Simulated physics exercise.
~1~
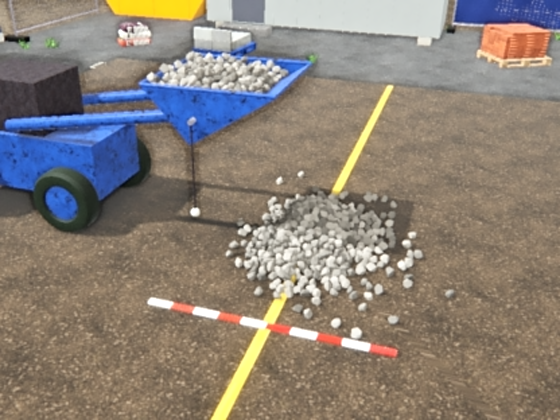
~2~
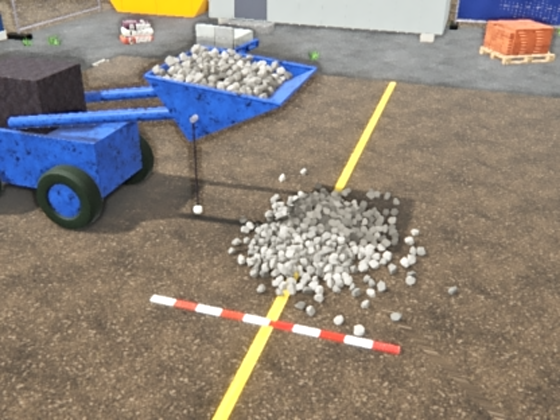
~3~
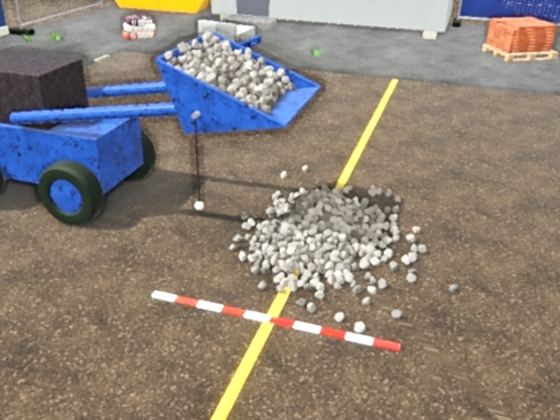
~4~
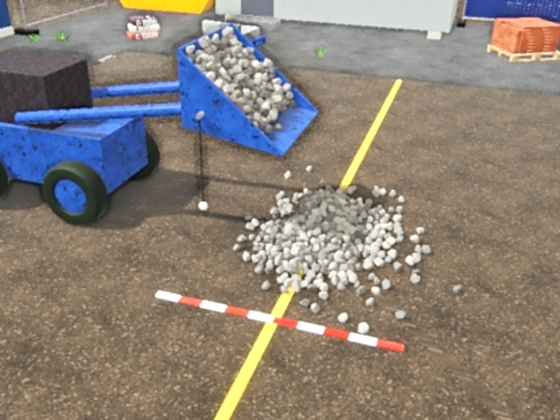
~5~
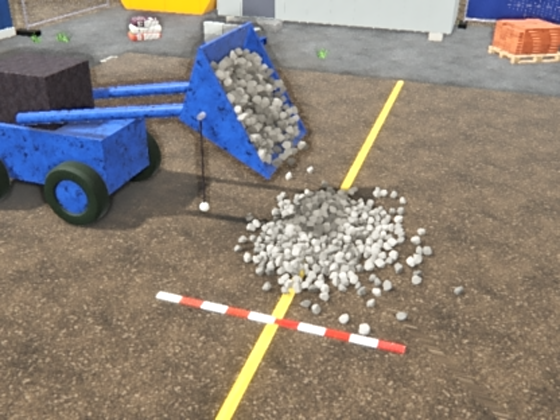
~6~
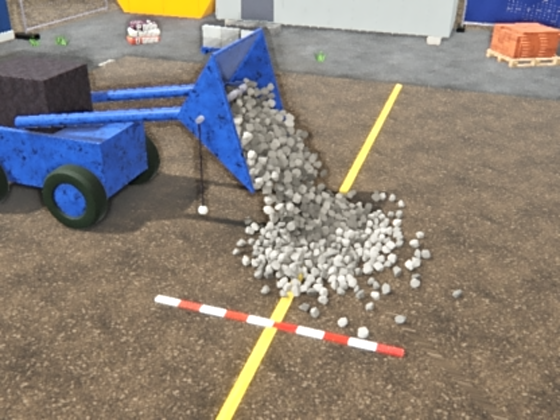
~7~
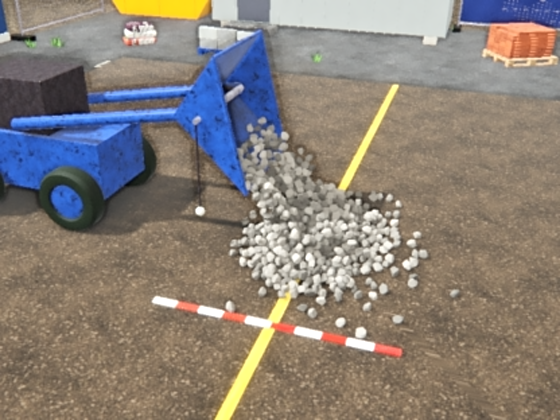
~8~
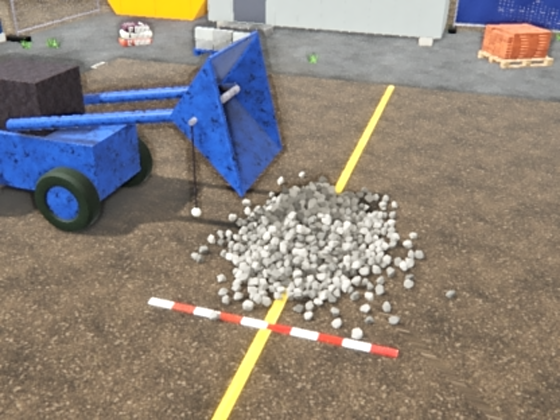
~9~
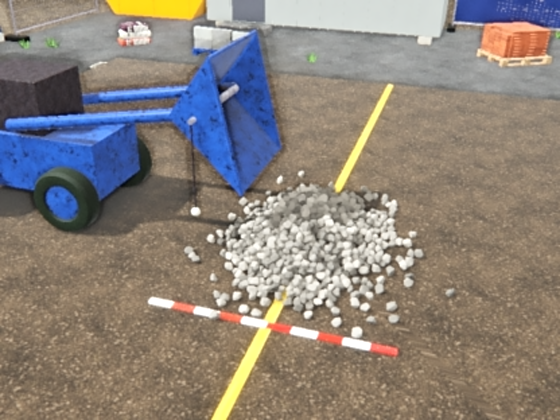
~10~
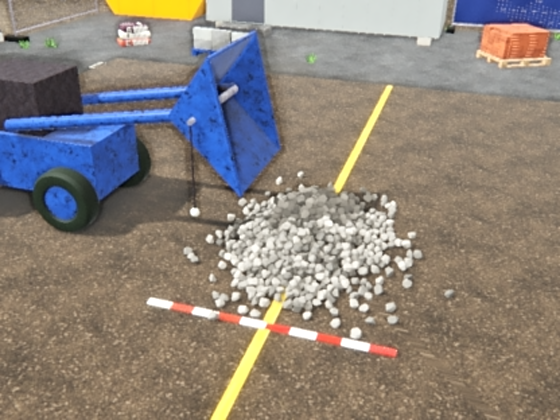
On a brown, gritty yard seen from above at a slight sway, a blue loader stands at the left, its raised bucket full of pale grey stones. A loose heap of similar stones already lies across a yellow line, behind a red and white striped pole, with containers and a pallet of orange blocks at the back. The bucket tips forward to the right, steeper and steeper, and its stones slide toward the lip. They pour down onto the heap, which spreads toward the loader. At the end the emptied bucket stays tilted, and the wider heap rests on both sides of the line.
